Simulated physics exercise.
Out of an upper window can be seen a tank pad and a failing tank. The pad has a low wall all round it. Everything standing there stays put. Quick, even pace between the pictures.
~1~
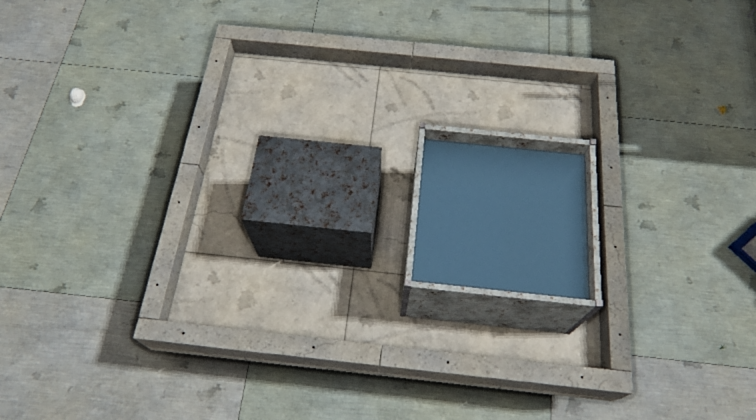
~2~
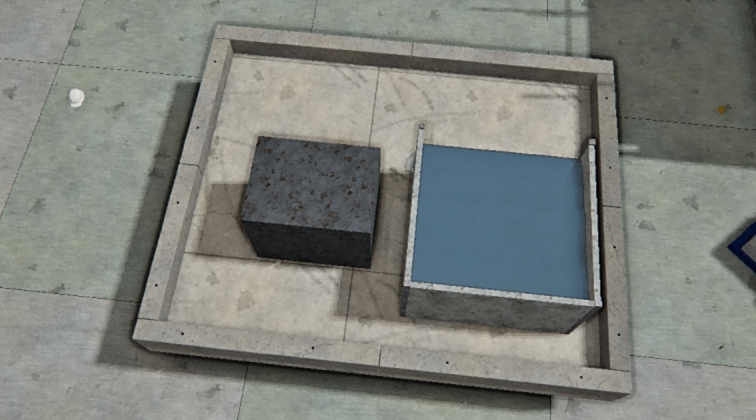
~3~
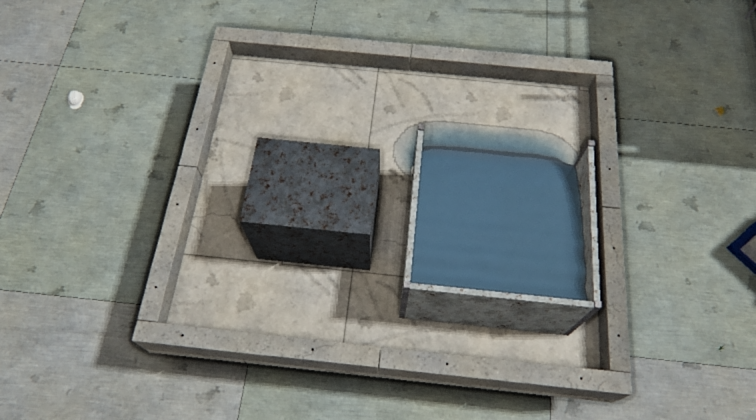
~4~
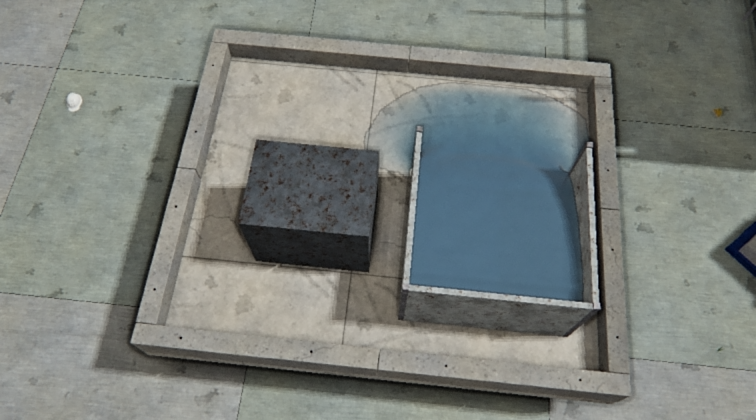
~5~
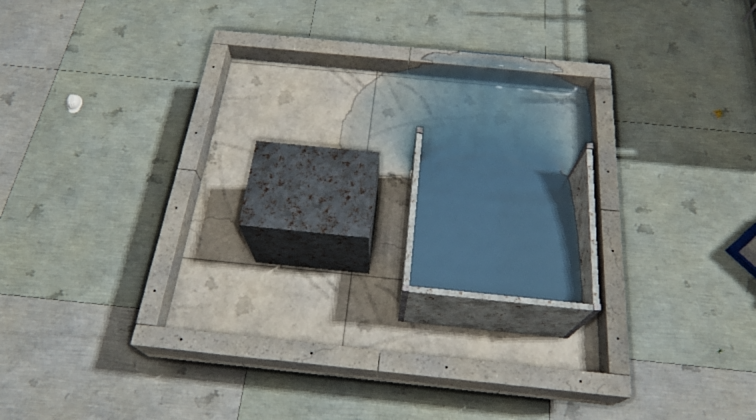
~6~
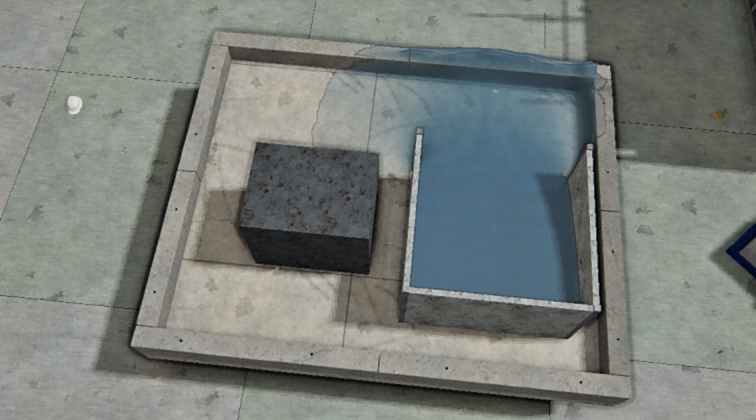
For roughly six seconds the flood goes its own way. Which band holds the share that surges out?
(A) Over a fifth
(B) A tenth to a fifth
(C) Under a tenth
Answer: A.
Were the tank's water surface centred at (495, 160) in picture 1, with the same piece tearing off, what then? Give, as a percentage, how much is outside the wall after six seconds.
36 per cent.
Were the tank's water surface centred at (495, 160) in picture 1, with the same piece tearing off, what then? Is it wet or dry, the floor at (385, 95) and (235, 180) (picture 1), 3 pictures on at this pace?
Going in order: Soaked, then spared.
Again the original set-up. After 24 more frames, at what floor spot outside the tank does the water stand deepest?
Somewhere around (166, 333).
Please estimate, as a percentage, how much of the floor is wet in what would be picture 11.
That works out to some 45 in a hundred.
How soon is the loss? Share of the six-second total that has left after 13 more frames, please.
My reading is near 95 per cent.
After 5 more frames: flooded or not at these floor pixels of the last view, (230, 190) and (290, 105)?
In the order you gave them, they come out unflooded and waterlogged.
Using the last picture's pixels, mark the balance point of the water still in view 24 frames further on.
I'd put my finger on (391, 185).
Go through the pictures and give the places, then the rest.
In the first picture, the open tank at (504, 213) is whole and still.
In the second picture, the front is at (410, 169), out from the gap on the open tank's far side.
In the third picture, water pours out on the open tank's far side and has run to (403, 142).
In the fourth picture, the front is at (392, 109), out from the gap on the open tank's far side.
In the fifth picture, water pours out on the open tank's far side and has run to (392, 74).
In the sixth picture, the front is at (341, 71), out from the gap on the open tank's far side.
A moment on, water covers 40 % of the floor; the low wall has let 4 % over.
Next, water covers 45 % of the floor; the low wall has let 12 % over.
Then, water covers 60 % of the floor; the low wall has let 27 % over.
Later, water covers 75 % of the floor; the low wall has let 29 % over.
In the end, water covers 80 % of the floor; the low wall has let 29 % over.
